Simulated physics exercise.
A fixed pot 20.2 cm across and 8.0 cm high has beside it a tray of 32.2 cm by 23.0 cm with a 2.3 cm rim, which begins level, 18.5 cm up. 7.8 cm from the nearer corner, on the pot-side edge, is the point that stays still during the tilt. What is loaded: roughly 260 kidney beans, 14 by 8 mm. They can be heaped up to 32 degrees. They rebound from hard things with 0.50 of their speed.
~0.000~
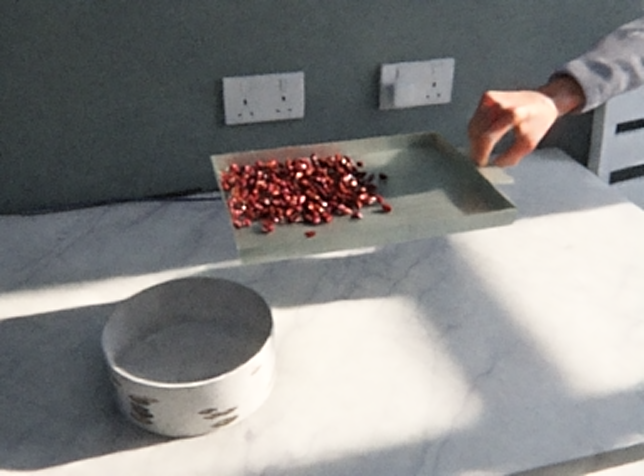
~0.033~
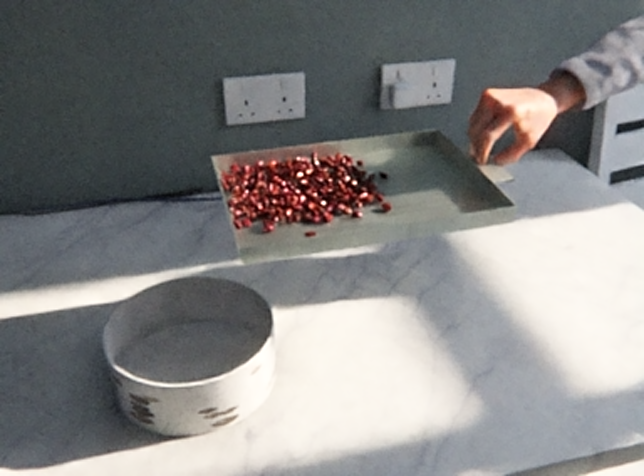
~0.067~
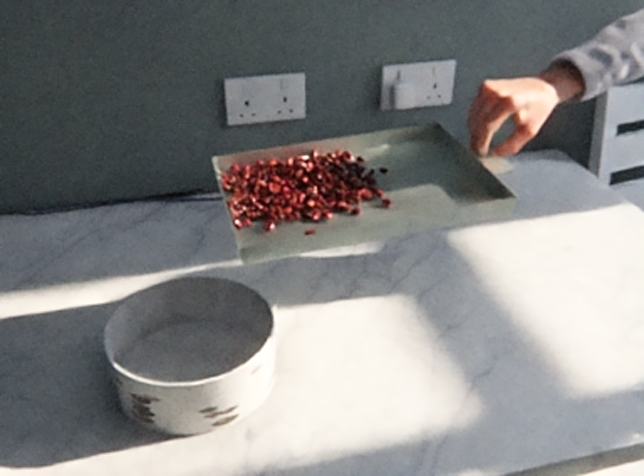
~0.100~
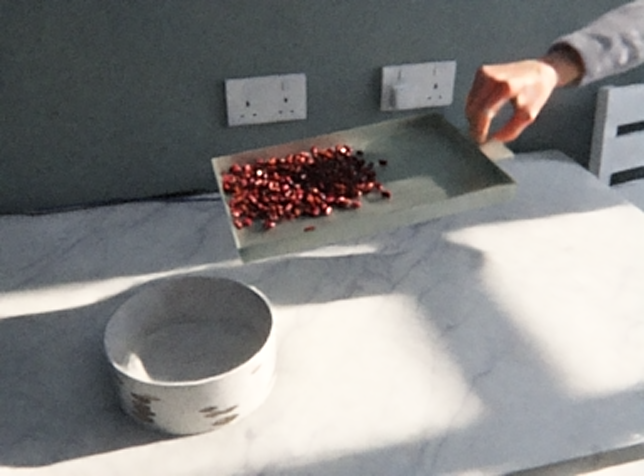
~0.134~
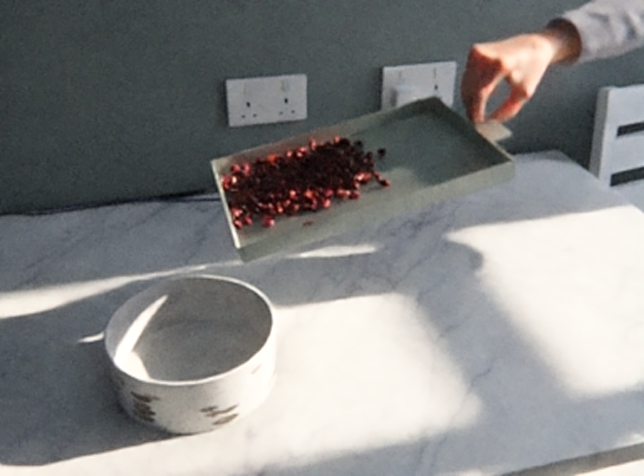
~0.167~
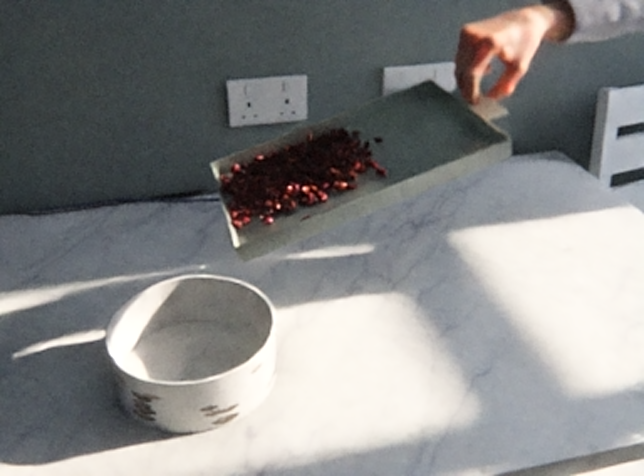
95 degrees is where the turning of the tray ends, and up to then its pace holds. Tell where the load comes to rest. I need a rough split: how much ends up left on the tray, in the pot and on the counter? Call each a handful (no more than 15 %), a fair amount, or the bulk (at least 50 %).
Here is the split. Tray: A handful; pot: A fair amount; counter: The bulk.
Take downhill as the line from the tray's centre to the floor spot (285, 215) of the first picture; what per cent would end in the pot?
I'd say close to 85 %.
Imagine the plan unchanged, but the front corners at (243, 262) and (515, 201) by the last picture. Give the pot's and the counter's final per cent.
In the pot: 50 per cent; on the counter: 50 per cent.
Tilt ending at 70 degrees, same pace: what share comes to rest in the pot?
Around 20 per cent, then.
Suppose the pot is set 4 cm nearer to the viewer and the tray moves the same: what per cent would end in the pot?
Then close to 15 per cent.
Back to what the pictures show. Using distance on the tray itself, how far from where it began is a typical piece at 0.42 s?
It has moved some 2 cm from its start.
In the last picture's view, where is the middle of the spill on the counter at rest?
(162, 297), about.
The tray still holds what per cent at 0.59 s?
About 95% of the load.
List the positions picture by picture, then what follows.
Tray tilt 0 degrees, front corners at (242, 247) and (515, 208); middle of the pieces at (303, 188); pot at (189, 325), in the first picture.
Tray tilt 1 degrees, front corners at (242, 247) and (515, 205); middle of the pieces at (303, 188), in the second picture.
Tray tilt 3 degrees, front corners at (241, 246) and (515, 197); middle of the pieces at (303, 185), in the third picture.
Tray tilt 6 degrees, front corners at (240, 246) and (515, 182), lowest corner left back; middle of the pieces at (303, 182), in the fourth picture.
Tray tilt 11 degrees, front corners at (238, 246) and (513, 161), lowest corner left back; middle of the pieces at (302, 177), in the fifth picture.
Tray tilt 16 degrees, front corners at (236, 246) and (508, 139), lowest corner left back; middle of the pieces at (300, 172); pot at (191, 324). The tray's pace is about 155 degrees a second, in the sixth picture.
After 0.42 s, tilt 55 degrees; the tray holds 100 %, the pot 0 %.
After 0.59 s, tilt 82 degrees; the tray holds 95 %, the pot 0 %.
Then, at 0.89 s, tilt 95 degrees; the tray holds 15 %, the pot 30 %.
By 2.3 s all is still; tray 5 %, pot 35 %, counter 60 %.
